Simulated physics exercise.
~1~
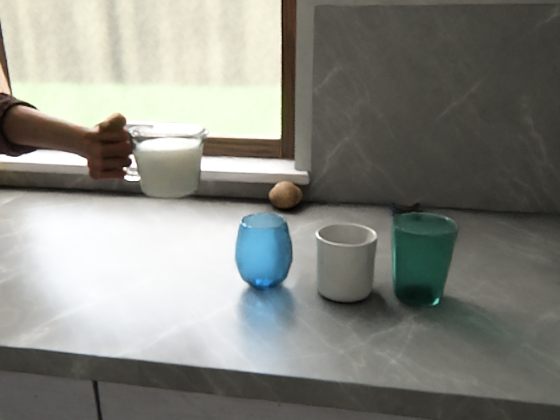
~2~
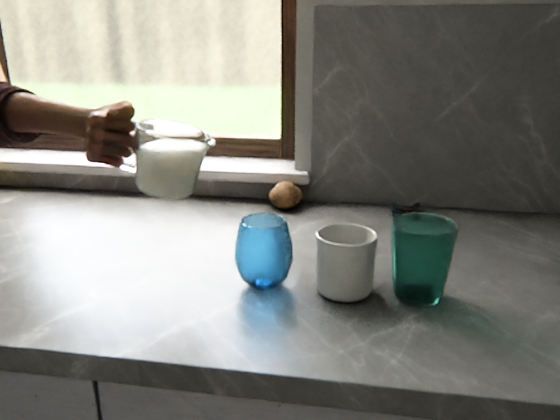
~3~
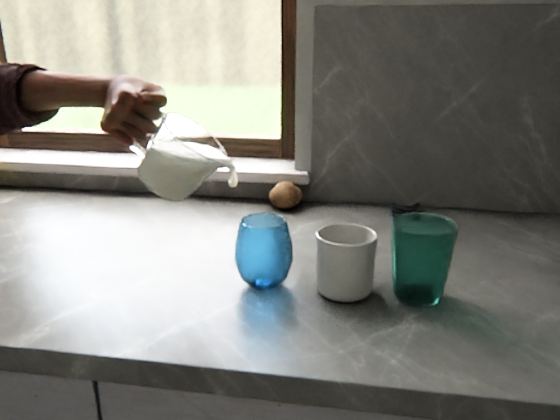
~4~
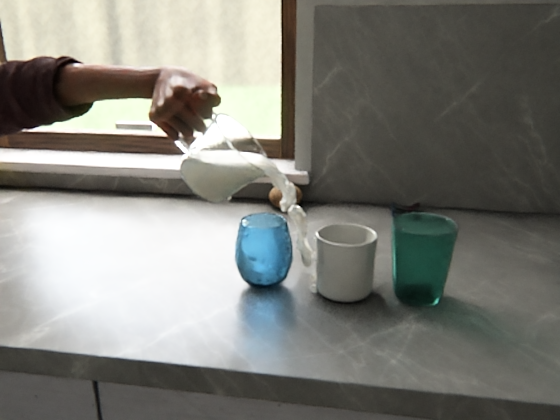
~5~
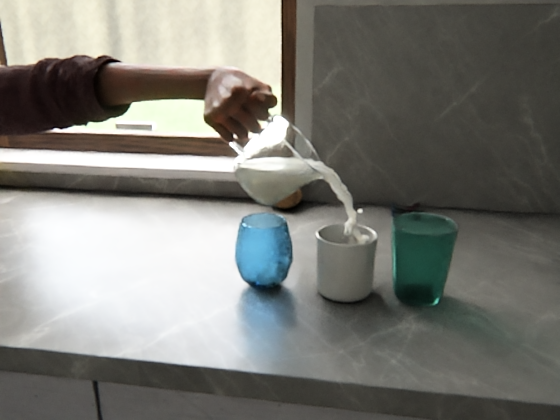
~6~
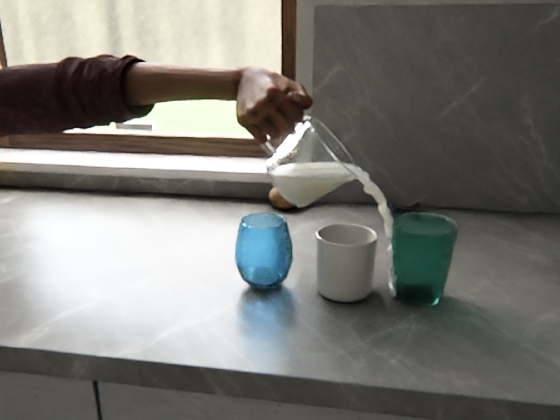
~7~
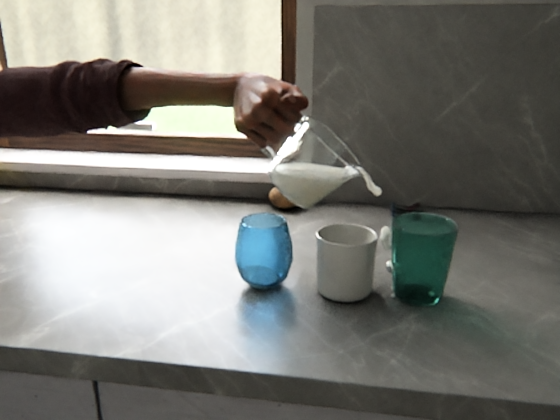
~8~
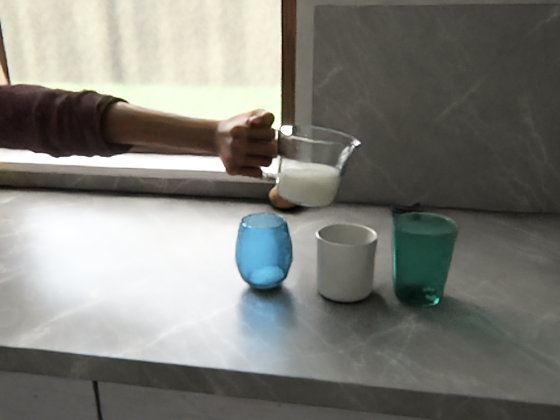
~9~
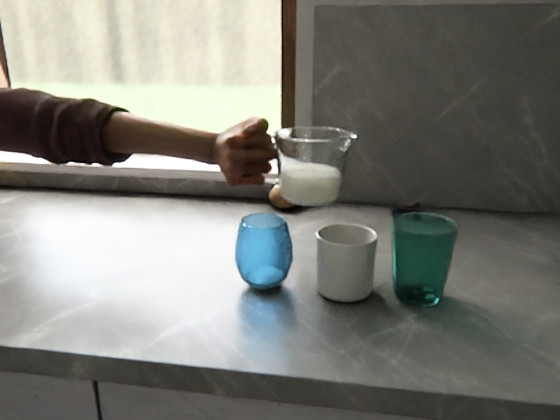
A clear glass jug of milk is held by a hand reaching in from the left, above a grey marbled worktop seen from the front, beside a window. Below stand a rounded blue glass, a white mug and a taller green glass, with a small brown roundish object behind them. The hand carries the jug rightwards as it tips, and a thin stream falls between the blue glass and the mug, then into the mug. The stream moves on to the green glass's left edge and thins out. The jug swings upright and stays above the mug, still holding some milk.
